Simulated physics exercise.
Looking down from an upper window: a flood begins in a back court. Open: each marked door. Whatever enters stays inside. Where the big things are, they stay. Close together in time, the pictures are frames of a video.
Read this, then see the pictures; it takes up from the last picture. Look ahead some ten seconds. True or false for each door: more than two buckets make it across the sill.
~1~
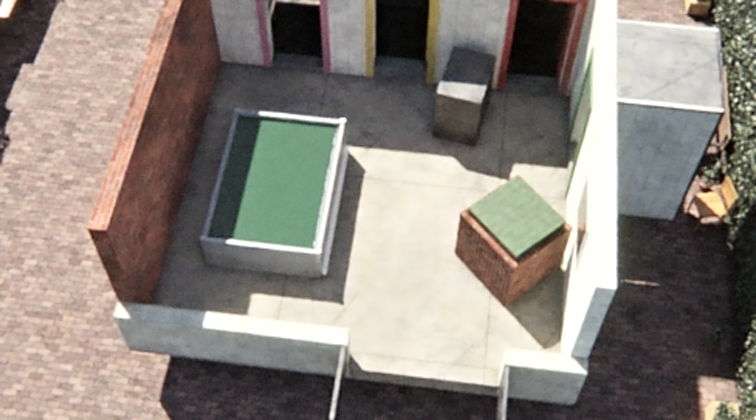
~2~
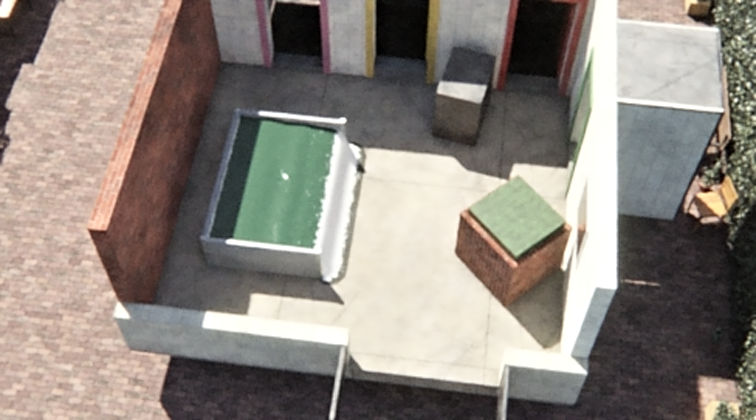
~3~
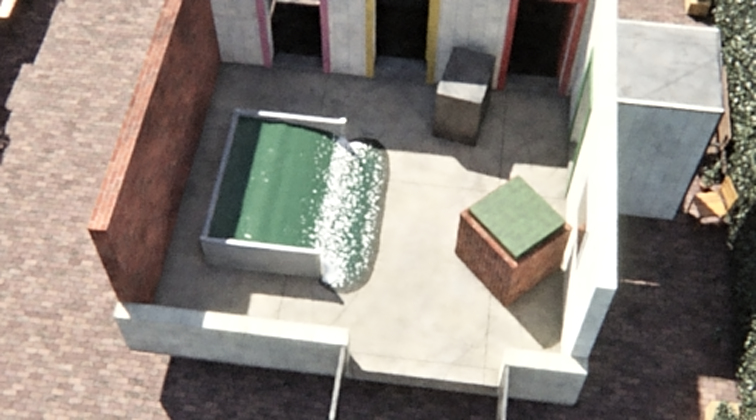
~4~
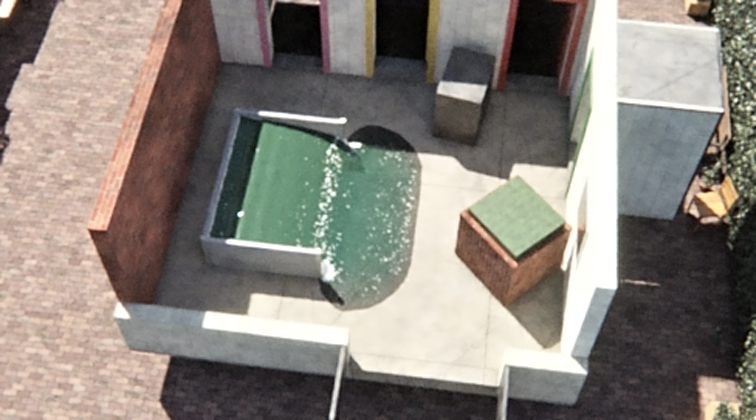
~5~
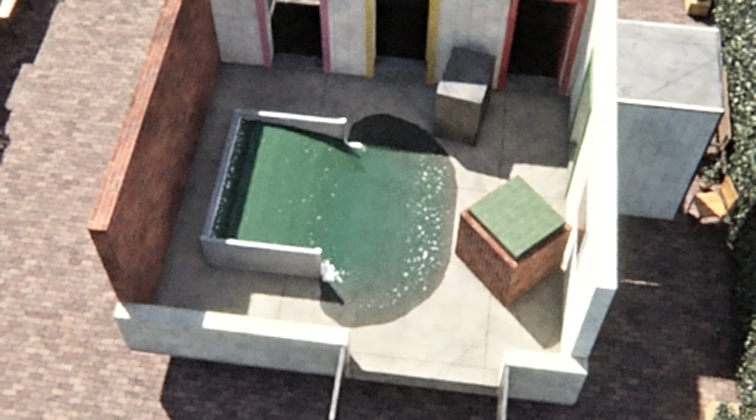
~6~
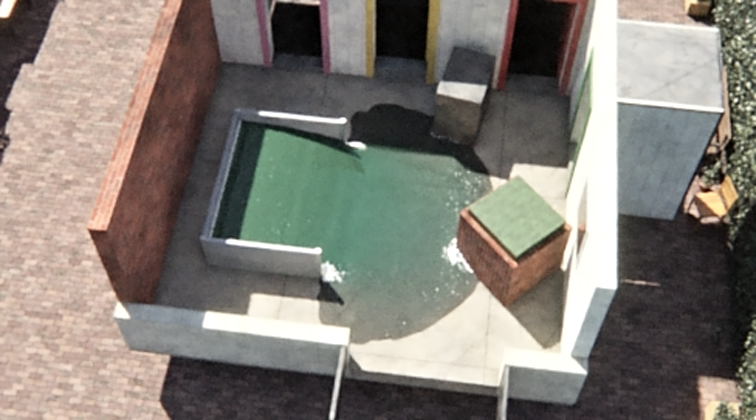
Green door: True; yellow door: False; red door: True; pink door: False.
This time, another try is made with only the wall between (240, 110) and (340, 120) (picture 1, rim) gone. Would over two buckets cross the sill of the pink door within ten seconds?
In short: Pink door floods.
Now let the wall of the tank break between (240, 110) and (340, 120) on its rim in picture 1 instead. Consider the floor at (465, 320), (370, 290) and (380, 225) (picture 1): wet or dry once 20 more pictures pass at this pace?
In turn: Dry, clear, under water.
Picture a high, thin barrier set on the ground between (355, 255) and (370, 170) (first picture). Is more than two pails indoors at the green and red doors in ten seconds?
Record - green: Below the line; red: Below the line.
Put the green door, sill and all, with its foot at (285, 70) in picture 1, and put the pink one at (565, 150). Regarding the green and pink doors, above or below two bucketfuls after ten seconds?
What you'd see: The green door stays within the limit and the pink door tops the limit.
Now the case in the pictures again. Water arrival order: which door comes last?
My answer: The door marked pink.
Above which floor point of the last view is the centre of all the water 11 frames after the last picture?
Near (404, 214) in the last view.
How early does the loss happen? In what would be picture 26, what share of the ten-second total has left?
It would be around 45 %.
A moment on, water covers 50 % of the floor; the green door under two buckets in, the yellow door wet at the sill, nothing in, the red door not reached, the pink door not reached.
Next, water covers 55 % of the floor; the green door far over two buckets in, the yellow door wet at the sill, nothing in, the red door not reached, the pink door not reached.
Then, water covers 65 % of the floor; the green door far over two buckets in, the yellow door wet at the sill, nothing in, the red door over two buckets in, the pink door wet at the sill, nothing in.
Later, water covers 75 % of the floor; the green door far over two buckets in, the yellow door wet at the sill, nothing in, the red door over two buckets in, the pink door wet at the sill, nothing in.
In the end, water covers 95 % of the floor; the green door far over two buckets in, the yellow door wet at the sill, nothing in, the red door over two buckets in, the pink door wet at the sill, nothing in.
